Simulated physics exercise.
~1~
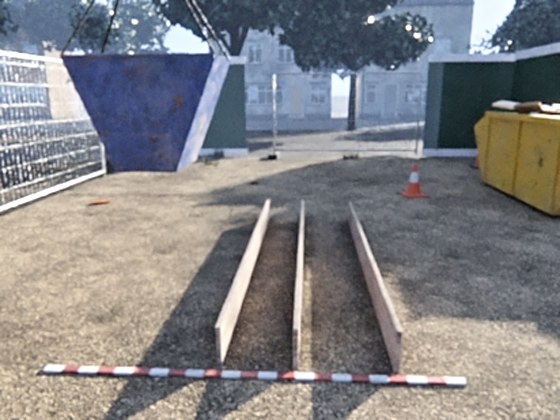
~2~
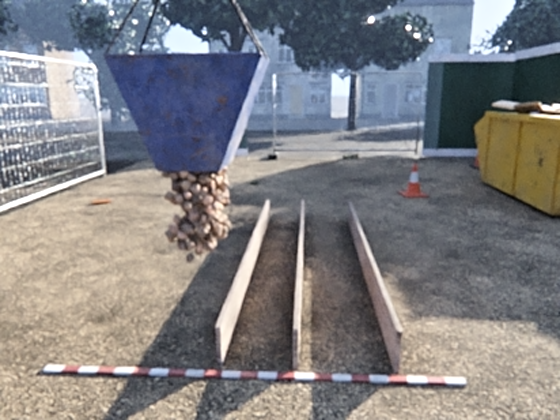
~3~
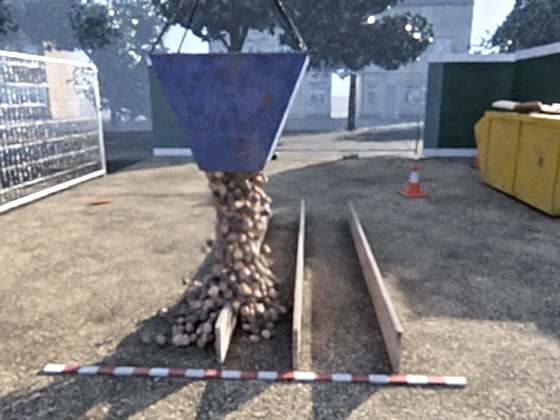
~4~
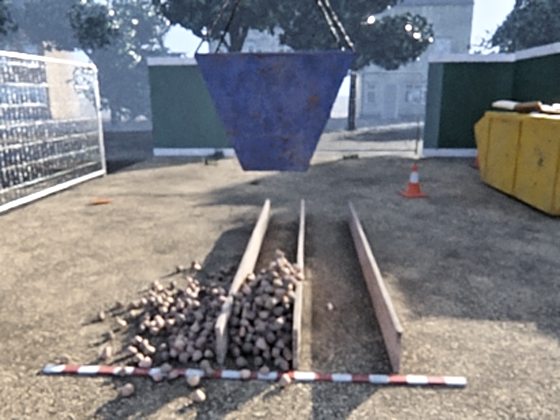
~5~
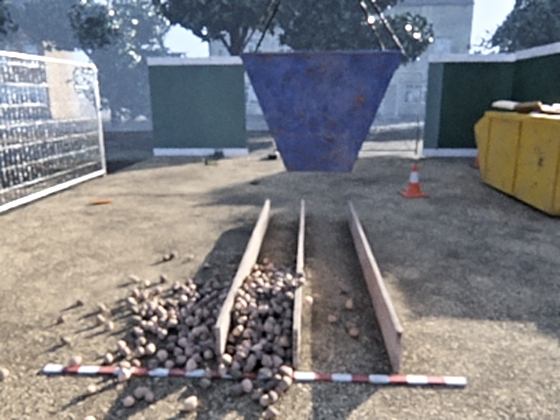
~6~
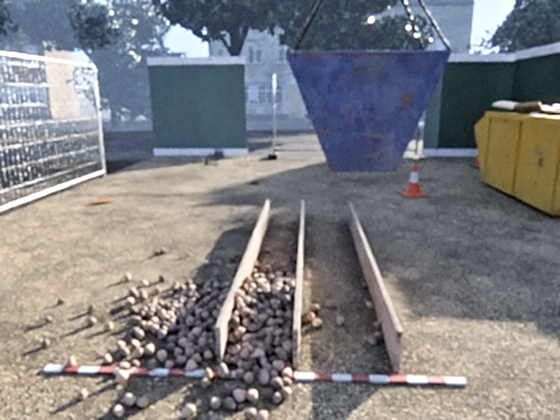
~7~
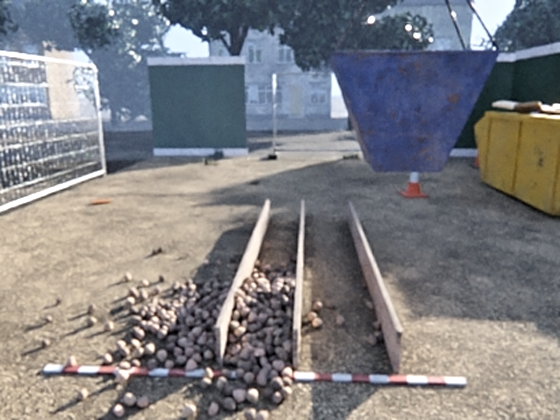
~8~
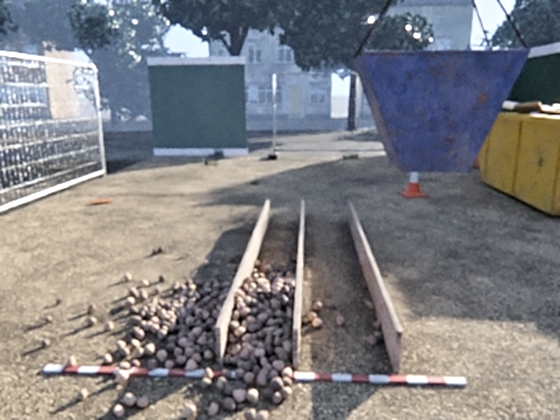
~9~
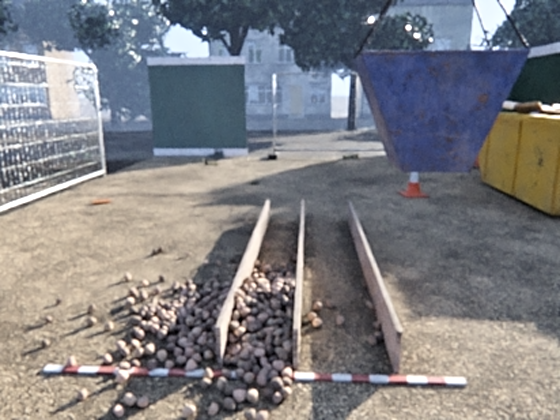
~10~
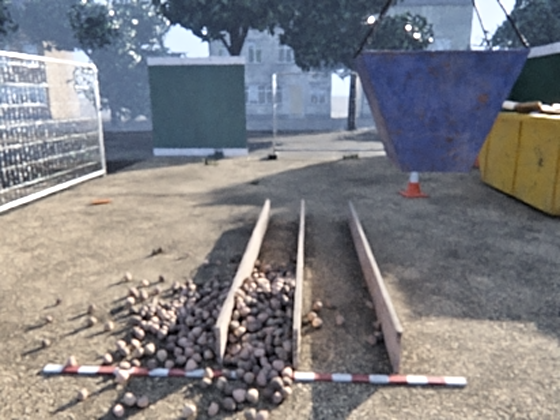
A blue tapered hopper hangs from cables on the left of a gravel yard, seen from a slightly raised, fixed view. Three long planks stand on edge on the ground behind a red-and-white striped staff, with white fencing at left and an orange cone and yellow skip at right. The hopper moves right and pours brownish rounded stones from its bottom. They pile up left of the planks and in the left bay, some rolling outward. Emptied, the hopper glides on and stops near the yellow skip, leaving the right bay almost bare.
